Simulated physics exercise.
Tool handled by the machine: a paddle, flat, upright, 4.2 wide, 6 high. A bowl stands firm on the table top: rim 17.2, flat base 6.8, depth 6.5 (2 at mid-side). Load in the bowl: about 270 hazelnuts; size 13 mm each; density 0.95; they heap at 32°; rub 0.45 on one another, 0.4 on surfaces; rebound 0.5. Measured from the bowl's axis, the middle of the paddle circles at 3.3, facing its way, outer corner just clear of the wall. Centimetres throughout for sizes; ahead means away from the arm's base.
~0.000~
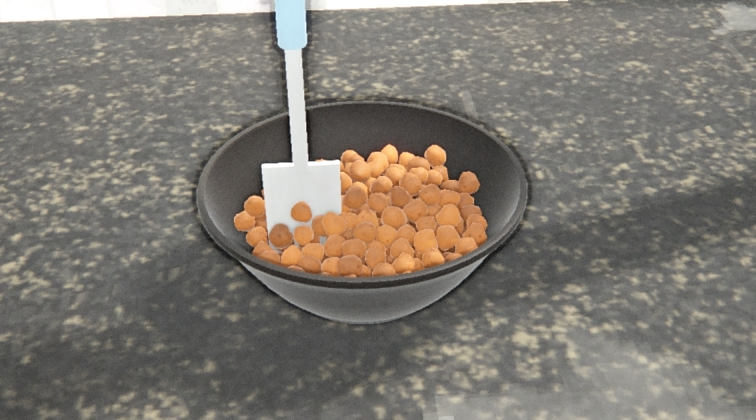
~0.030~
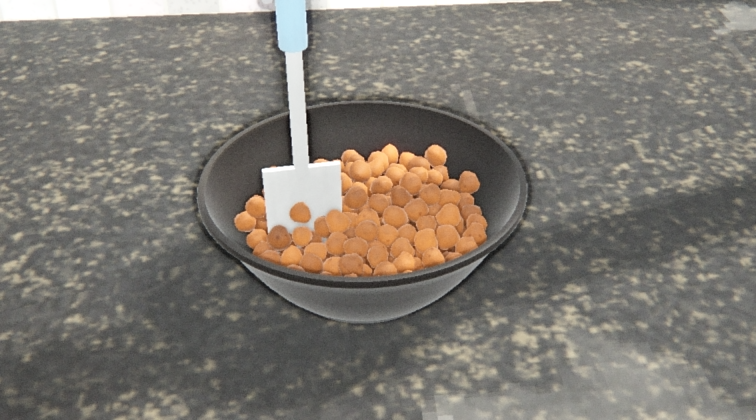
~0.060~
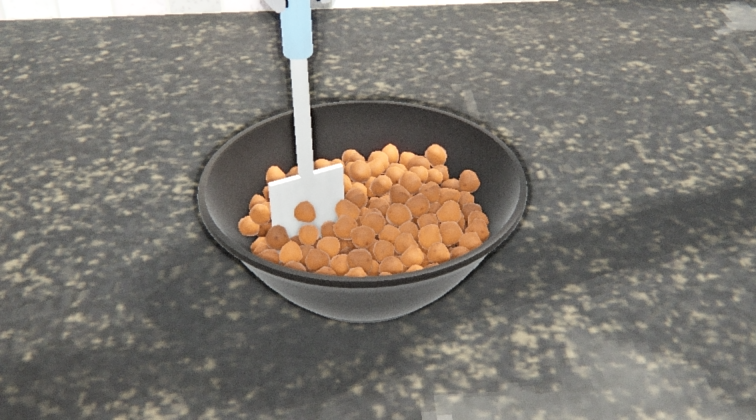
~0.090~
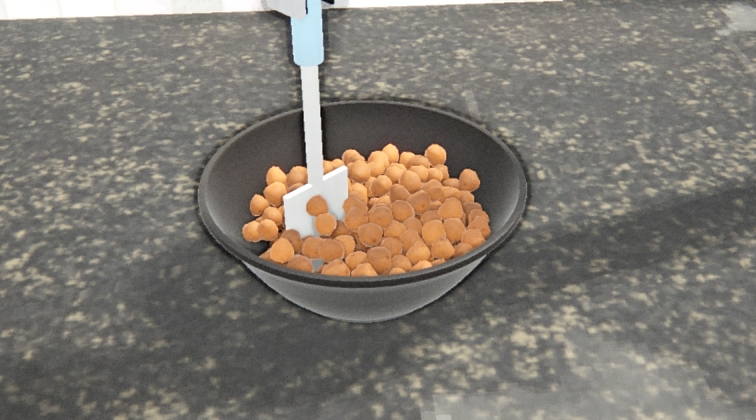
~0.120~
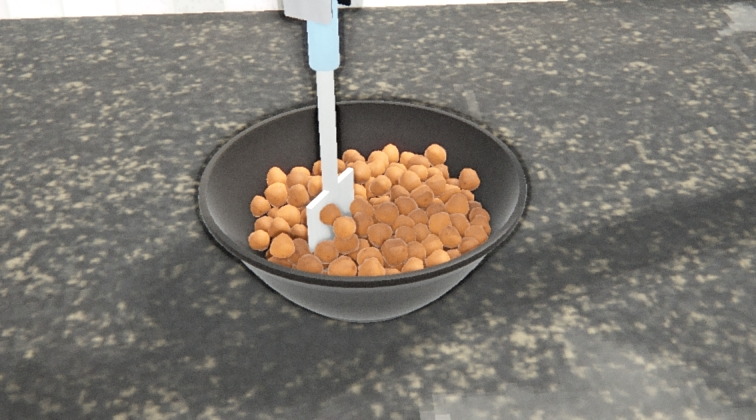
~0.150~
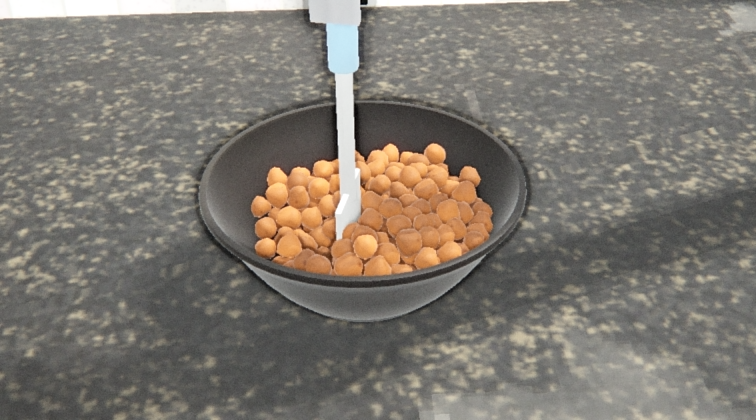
A robot arm moves a white spatula rightward through brown nuts in a black bowl, turning it edge-on.
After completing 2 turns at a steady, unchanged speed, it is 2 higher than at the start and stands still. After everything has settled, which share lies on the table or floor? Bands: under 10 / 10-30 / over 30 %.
10-30 %.
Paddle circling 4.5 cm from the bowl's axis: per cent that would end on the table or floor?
Then some 20 percent.
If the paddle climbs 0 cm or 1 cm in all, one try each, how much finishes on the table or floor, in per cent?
Try one: Around 25 %; try two: Around 25 %.
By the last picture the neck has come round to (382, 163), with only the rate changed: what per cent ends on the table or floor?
Roughly 30 percent of it.
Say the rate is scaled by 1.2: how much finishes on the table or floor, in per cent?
Estimated share: Near 20 per cent.
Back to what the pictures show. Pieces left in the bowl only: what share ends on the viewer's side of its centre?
About 50 per cent.
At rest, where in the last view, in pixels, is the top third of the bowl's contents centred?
Roughly at pixel (348, 223).
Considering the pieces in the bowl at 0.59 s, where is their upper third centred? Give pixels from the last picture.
I'd put its middle near (270, 188).
After 0.59 s, 328° round, highest piece 9 above the table; 236 in the bowl, 29 on the table or floor, 4 in flight or on the tool.
After 1.03 s, 222° round, highest piece 8 above the table; 213 in the bowl, 56 on the table or floor.
After 1.45 s, 0° round, highest piece 6 above the table; 212 in the bowl, 57 on the table or floor.
After 2.15 s, 0° round, highest piece 6 above the table; 212 in the bowl, 57 on the table or floor.
In the end, 212 in the bowl, 57 on the table or floor. That is 21 % on the table or floor.
